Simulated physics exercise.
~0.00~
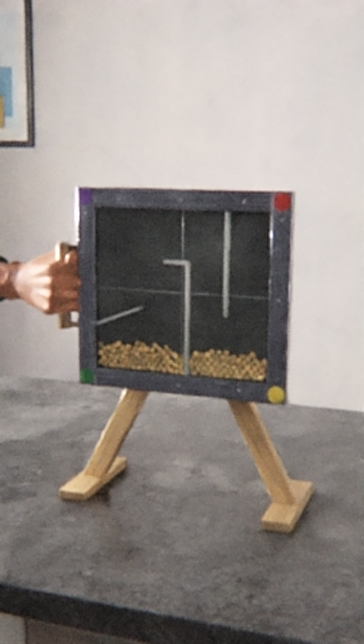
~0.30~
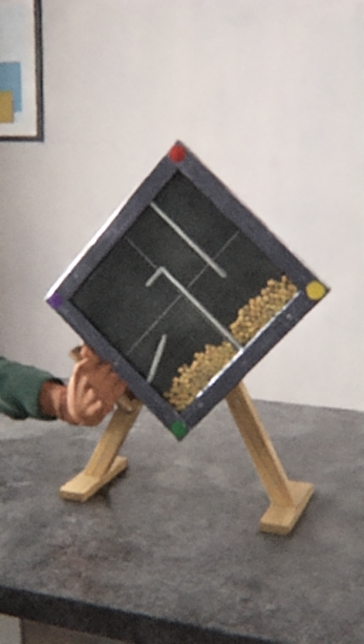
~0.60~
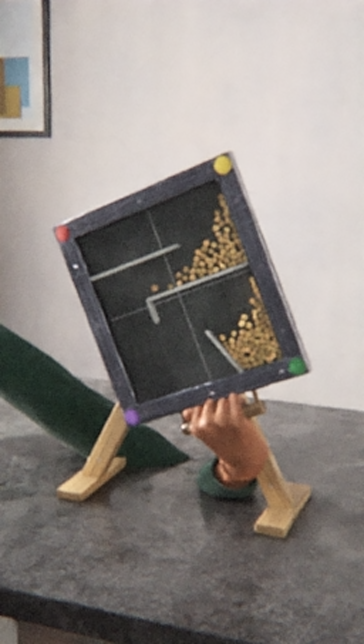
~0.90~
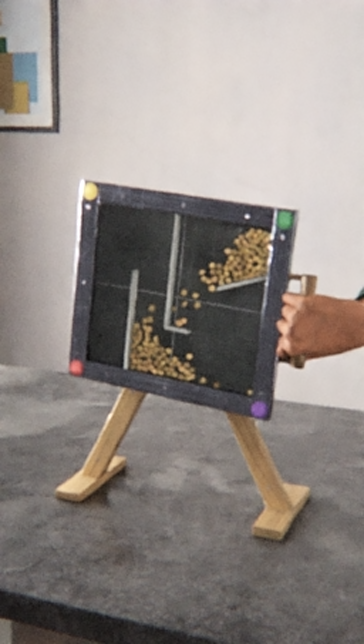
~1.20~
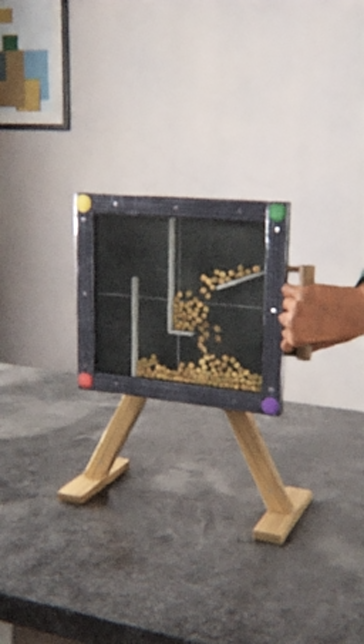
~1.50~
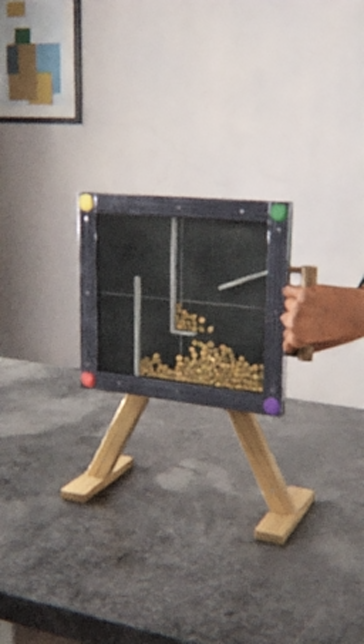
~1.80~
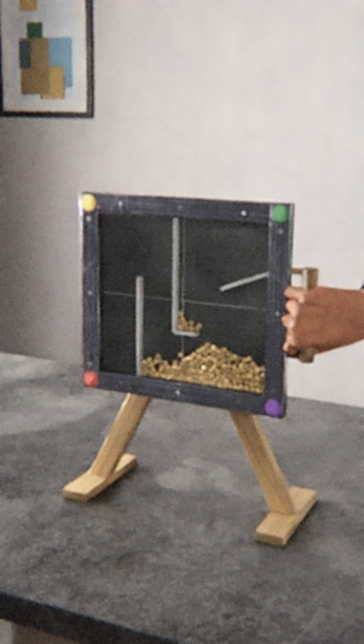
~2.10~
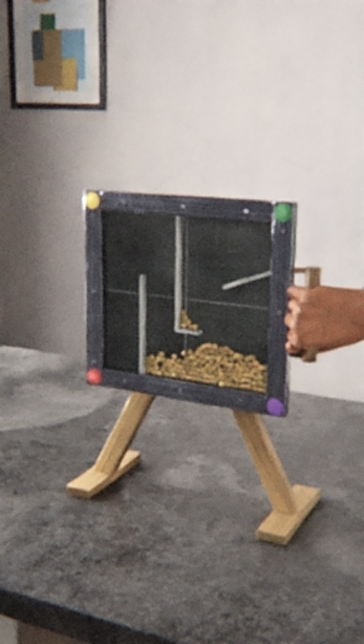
A square display case on wooden legs was turned by hand through a half turn until it was upside down, and its pale beads slid and tumbled past the inner walls, settling mostly at the bottom right near the purple dot, with a few caught on a ledge.
